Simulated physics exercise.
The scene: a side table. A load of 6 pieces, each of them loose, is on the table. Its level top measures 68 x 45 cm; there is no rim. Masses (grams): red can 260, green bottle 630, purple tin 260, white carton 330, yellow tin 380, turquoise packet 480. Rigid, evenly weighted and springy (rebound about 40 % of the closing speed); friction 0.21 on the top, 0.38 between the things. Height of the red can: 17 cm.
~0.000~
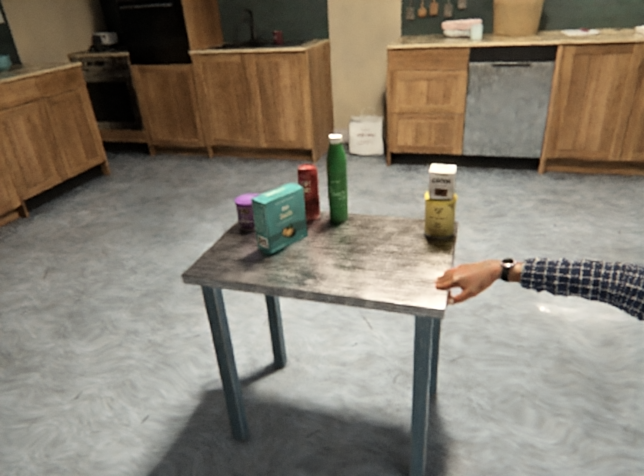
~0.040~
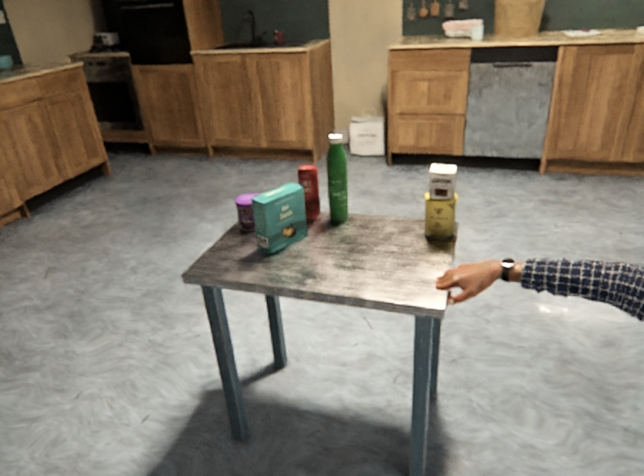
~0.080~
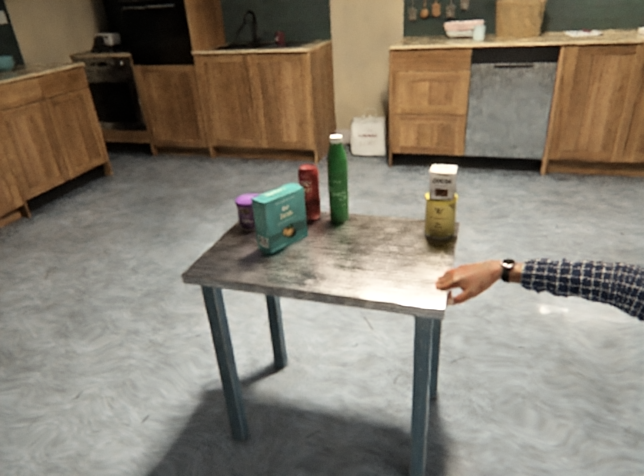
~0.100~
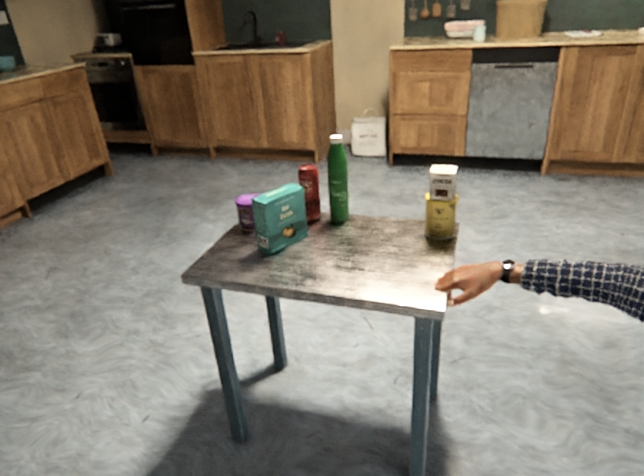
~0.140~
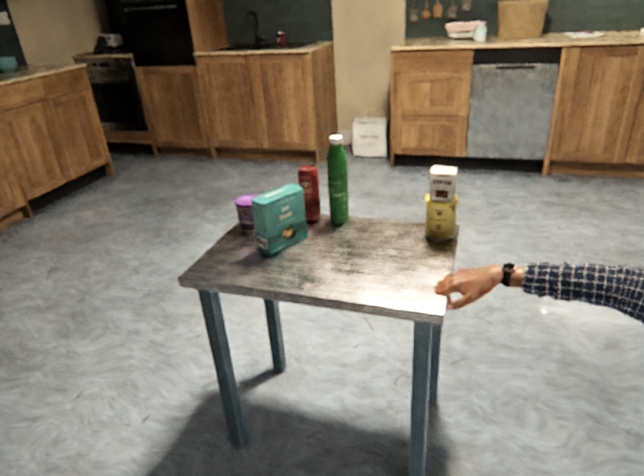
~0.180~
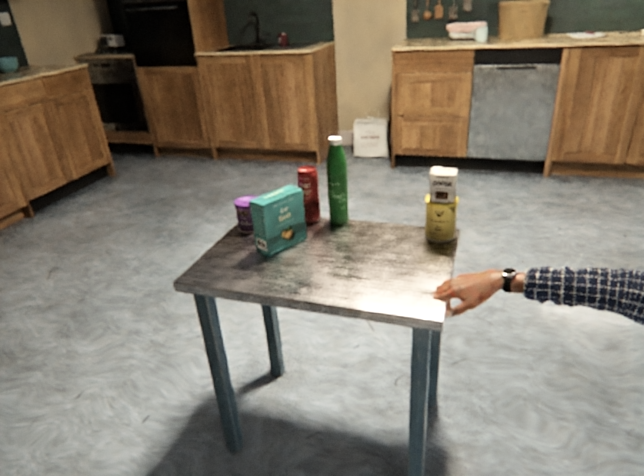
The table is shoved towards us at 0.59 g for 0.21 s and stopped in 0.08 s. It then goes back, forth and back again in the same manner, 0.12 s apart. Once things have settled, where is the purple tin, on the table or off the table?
The purple tin stays on the table.
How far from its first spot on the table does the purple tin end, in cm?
Some 9 cm.
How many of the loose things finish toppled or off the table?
4 of them.
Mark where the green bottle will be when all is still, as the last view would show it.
Around (326, 428).
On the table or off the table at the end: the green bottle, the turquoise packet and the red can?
The green bottle finishes off the table; the turquoise packet ends on the table; the red can ends off the table.
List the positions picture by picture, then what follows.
The first picture shows purple tin (250, 212); red can (309, 193).
The second picture shows white carton (443, 182); yellow tin (440, 214).
The third picture shows turquoise packet (281, 218); red can (310, 193).
The fourth picture shows green bottle (338, 179); white carton (443, 183).
The fifth picture shows table shifted 2 cm; yellow tin (441, 216); turquoise packet (280, 219).
The sixth picture shows table shifted 4 cm; purple tin (250, 214) slid 3 cm; red can (309, 195) slid 3 cm.
After 0.48 s, table shifted 18 cm; red can, green bottle, white carton and yellow tin now off the table; purple tin slid 6 cm near (234, 229); turquoise packet slid 5 cm.
After 0.98 s, table shifted 2 cm; purple tin slid 3 cm near (243, 220); turquoise packet slid 5 cm; yellow tin slid 2 cm.
After 1.38 s, table shifted 16 cm; white carton and yellow tin now off the table; turquoise packet slid 3 cm.
After 1.78 s, purple tin slid 9 cm near (239, 224); turquoise packet slid 12 cm.
At rest (2.3 s), off the table, red can, green bottle, white carton and yellow tin; not toppled but over 5 cm from the start, purple tin and turquoise packet. In the last view, purple tin near (239, 224).
